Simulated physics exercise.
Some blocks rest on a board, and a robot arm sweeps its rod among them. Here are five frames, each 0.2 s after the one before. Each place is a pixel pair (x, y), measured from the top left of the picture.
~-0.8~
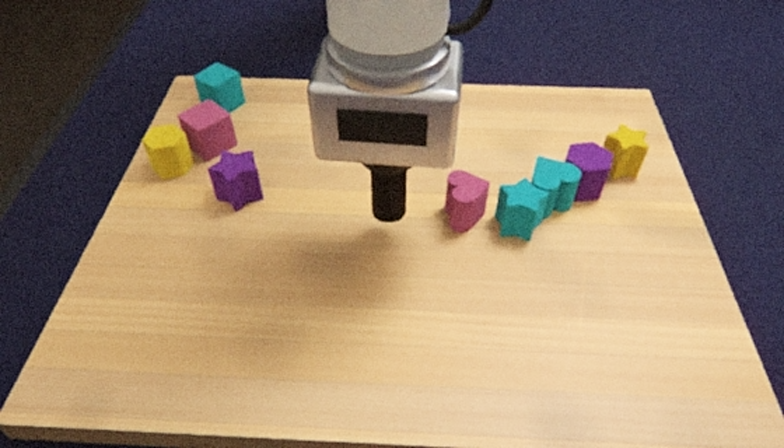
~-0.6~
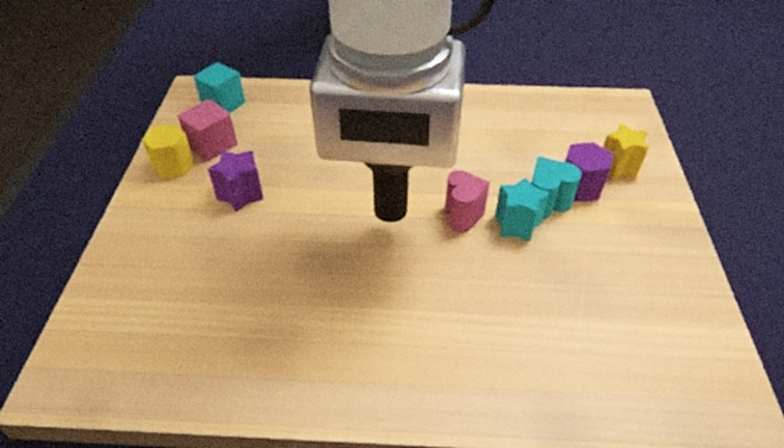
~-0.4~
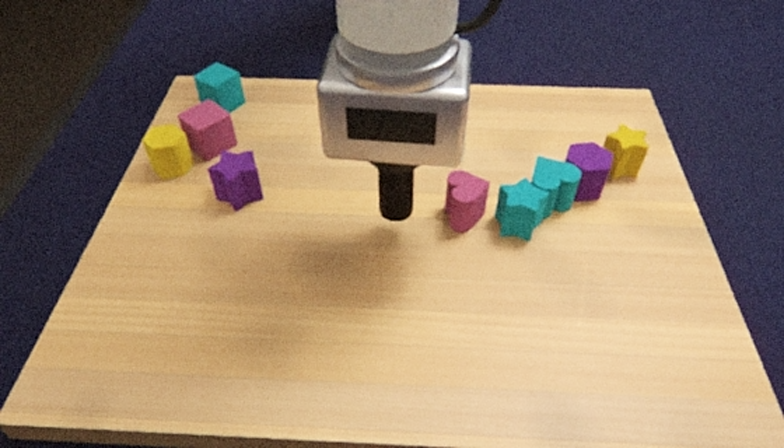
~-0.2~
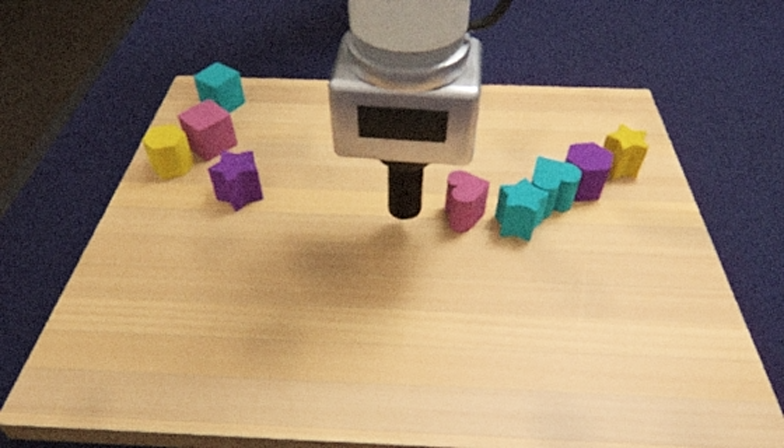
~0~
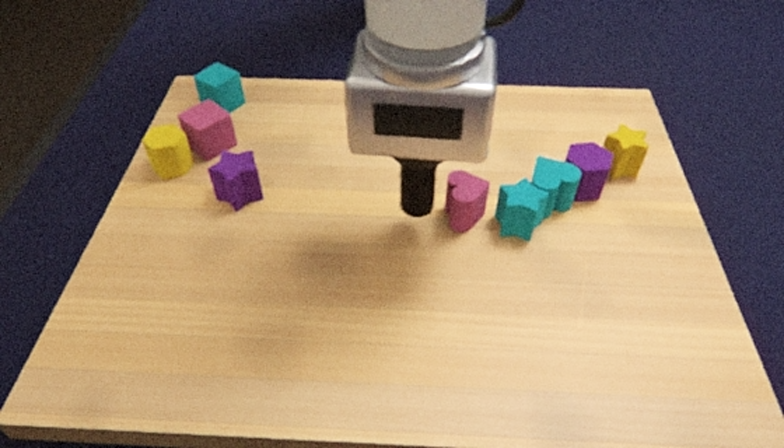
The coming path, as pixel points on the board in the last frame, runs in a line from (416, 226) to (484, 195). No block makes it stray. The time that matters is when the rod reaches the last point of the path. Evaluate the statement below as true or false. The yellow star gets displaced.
False - the claim does not hold.
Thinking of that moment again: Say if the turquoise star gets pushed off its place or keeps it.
The turquoise star moves.
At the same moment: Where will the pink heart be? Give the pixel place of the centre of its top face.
The middle of its top is at (518, 174).
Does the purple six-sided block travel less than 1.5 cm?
Yes, that is how it ends up.
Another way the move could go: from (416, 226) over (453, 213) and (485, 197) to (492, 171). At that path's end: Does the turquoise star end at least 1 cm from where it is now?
Yes
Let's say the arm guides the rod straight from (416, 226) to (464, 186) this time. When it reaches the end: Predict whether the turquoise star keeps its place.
It stays put.
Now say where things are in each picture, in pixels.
In the first picture, tip of the rod (389, 211), middles of tops, pink heart (467, 185), turquoise star (524, 193), turquoise heart (554, 172), purple six-sided block (590, 155), yellow star (629, 136).
In the second picture, rod (391, 211), nothing pushed.
In the third picture, rod (396, 210), nothing pushed.
In the fourth picture, rod (405, 208), nothing pushed.
In the fifth picture, rod (417, 206), pink heart (467, 185), turquoise star (524, 193), turquoise heart (554, 172), purple six-sided block (590, 155), yellow star (629, 136).
The first path, step by step. Halfway along, rod (454, 190); pink heart (487, 179); turquoise star (528, 195).
At the end, rod (487, 175); pink heart (518, 174), turned 35° clockwise; turquoise star (534, 199); turquoise heart (560, 174), turned 15° anticlockwise; purple six-sided block unmoved; yellow star unmoved.
